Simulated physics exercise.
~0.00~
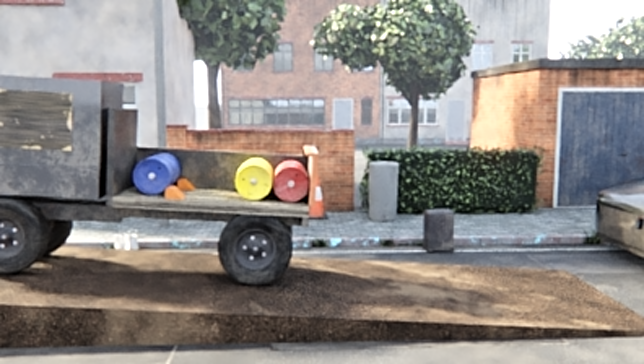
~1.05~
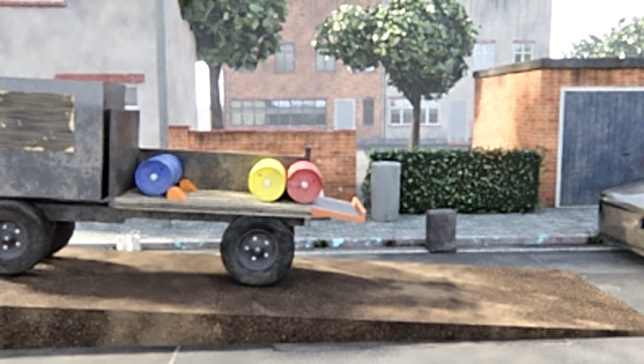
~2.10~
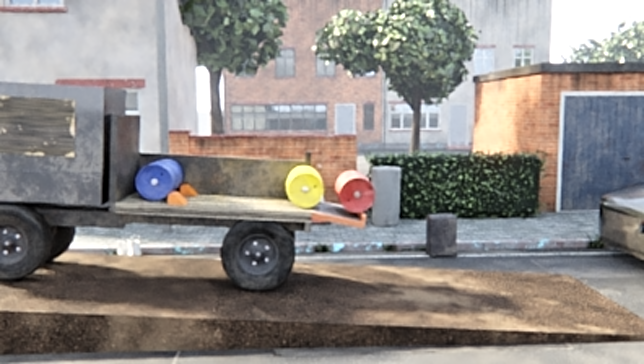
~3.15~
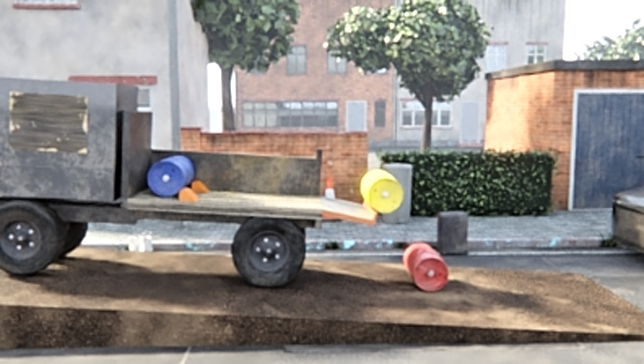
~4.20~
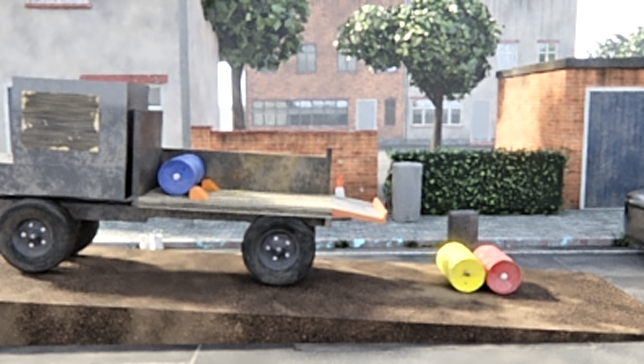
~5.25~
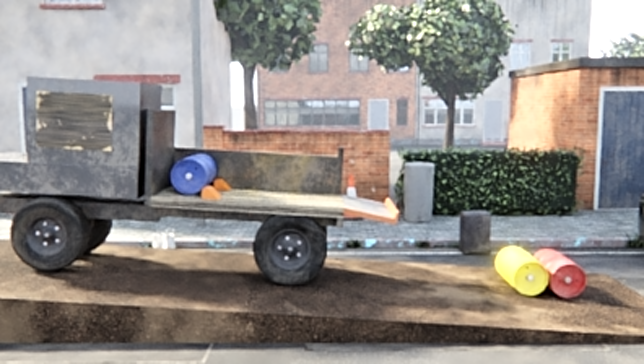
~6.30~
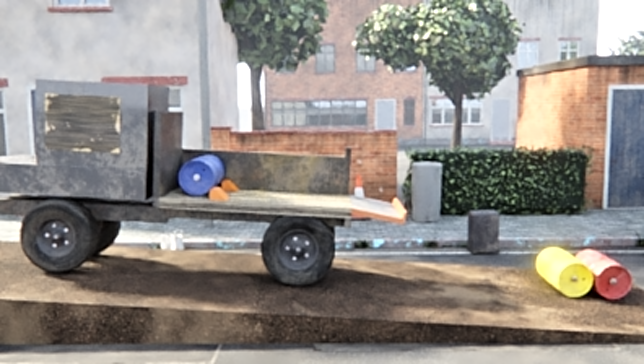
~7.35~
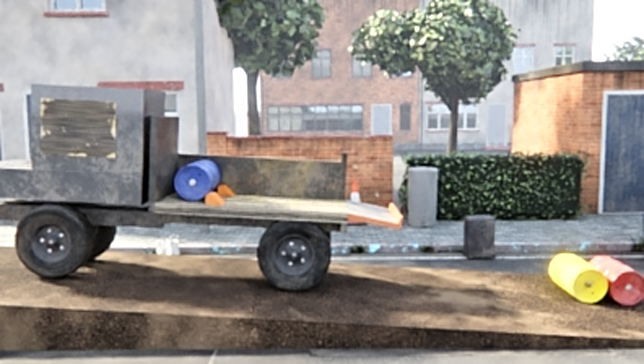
On a dirt ramp in a street, a pick-up's tailgate dropped open, and the red and yellow kegs rolled right off it and down the slope, ending up side by side on the ground while the blue one stayed behind an orange chock.
